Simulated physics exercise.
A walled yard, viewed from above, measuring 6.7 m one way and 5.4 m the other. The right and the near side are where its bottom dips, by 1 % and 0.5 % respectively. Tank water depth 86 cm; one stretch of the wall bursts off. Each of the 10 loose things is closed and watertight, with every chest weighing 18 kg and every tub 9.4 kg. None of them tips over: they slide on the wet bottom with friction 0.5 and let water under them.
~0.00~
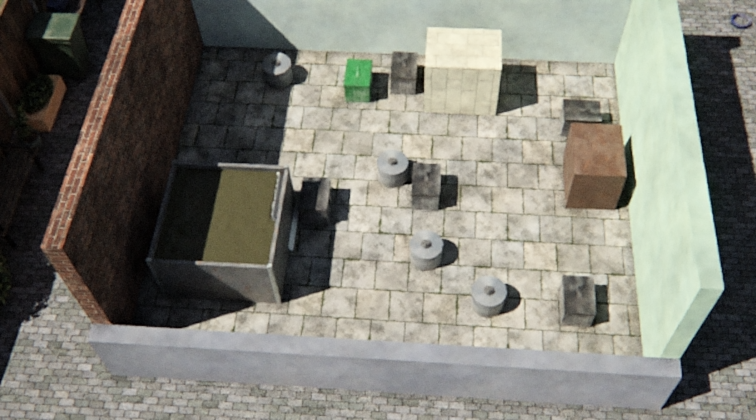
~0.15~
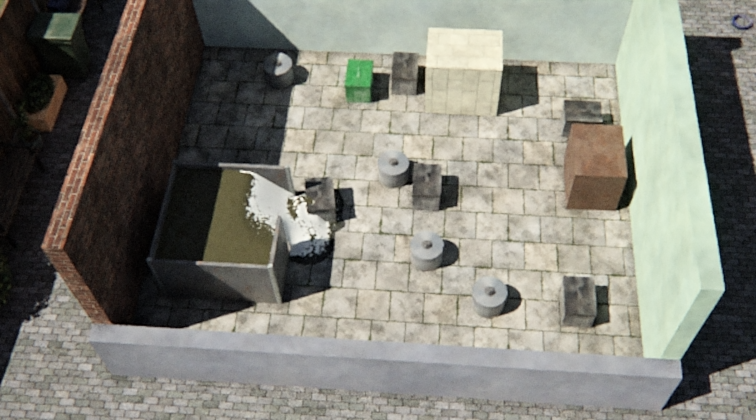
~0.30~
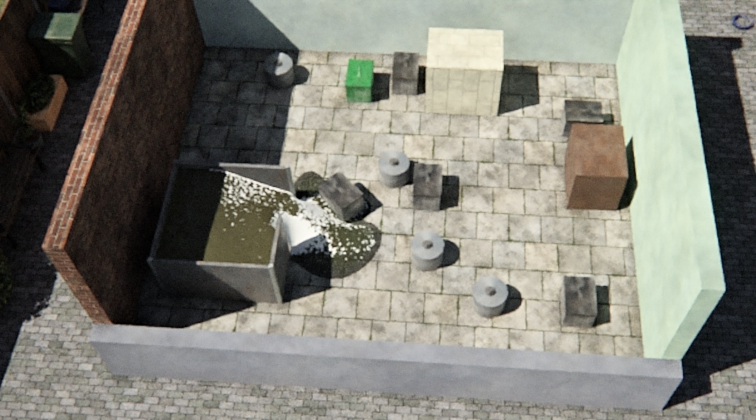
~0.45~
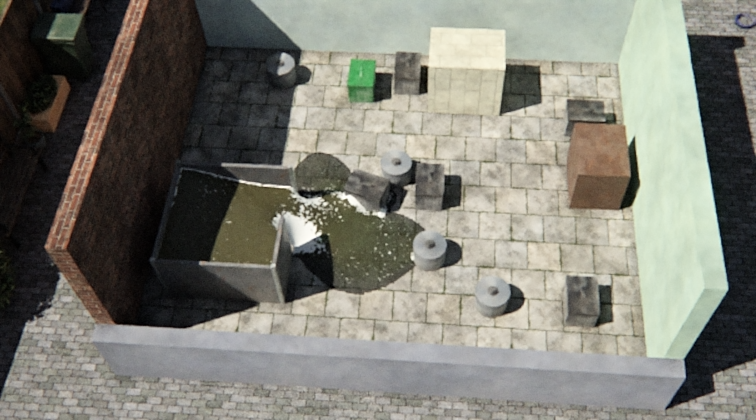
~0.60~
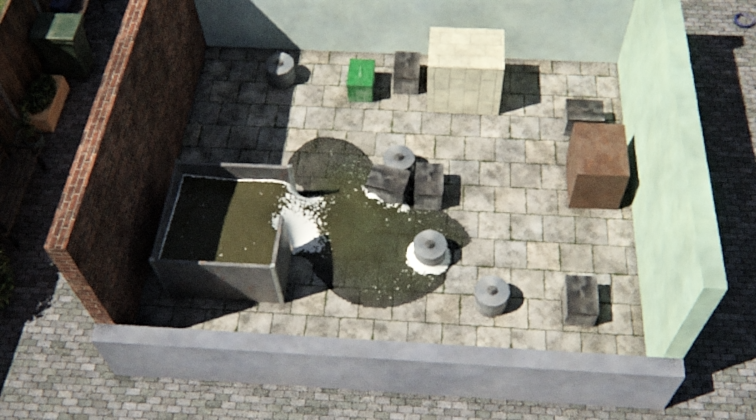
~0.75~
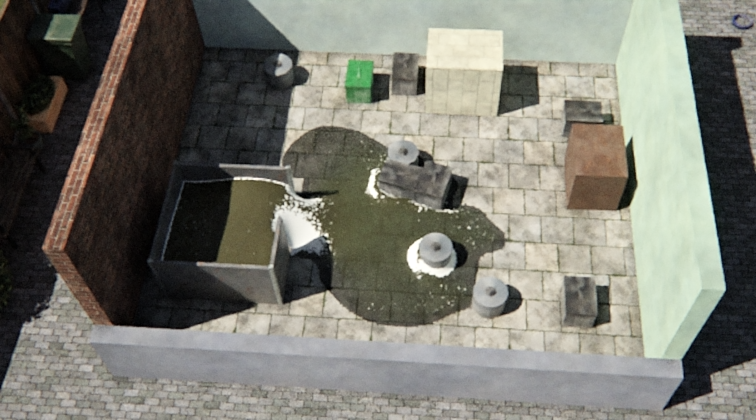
In the video, murky water bursts through the right side of a tank in a walled yard, pushing a nearby grey block rightward against another, then spreads across the paving around grey cylinders while the green chest stays put.
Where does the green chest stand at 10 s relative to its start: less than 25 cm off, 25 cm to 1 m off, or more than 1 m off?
The move is tiny.
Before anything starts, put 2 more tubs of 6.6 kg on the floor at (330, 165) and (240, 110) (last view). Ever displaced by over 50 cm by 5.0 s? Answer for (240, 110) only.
Well, it ends up not quite that far.
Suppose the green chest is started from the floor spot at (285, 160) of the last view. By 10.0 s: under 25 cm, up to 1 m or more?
It hardly budges.
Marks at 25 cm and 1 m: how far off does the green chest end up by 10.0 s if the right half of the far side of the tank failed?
The green chest is swept away.
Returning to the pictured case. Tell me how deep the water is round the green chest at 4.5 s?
I'd put it at about 2 cm.
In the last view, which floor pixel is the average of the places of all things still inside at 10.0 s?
They average out to somewhere around (483, 150).
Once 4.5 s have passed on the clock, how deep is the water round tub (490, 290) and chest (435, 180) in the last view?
About 15 and 14 cm.
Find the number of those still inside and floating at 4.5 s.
At that point I count 7.
After 2.0 s the green chest is near (359, 73), 0.0 m from its start, aground; 4 afloat.
After 4.5 s the green chest is near (359, 73), 0.0 m from its start, aground; 7 afloat.
After 7.0 s the green chest is near (359, 73), 0.0 m from its start, aground; 7 afloat.
After 10.0 s the green chest is near (359, 73), 0.0 m from its start, aground; 6 afloat.
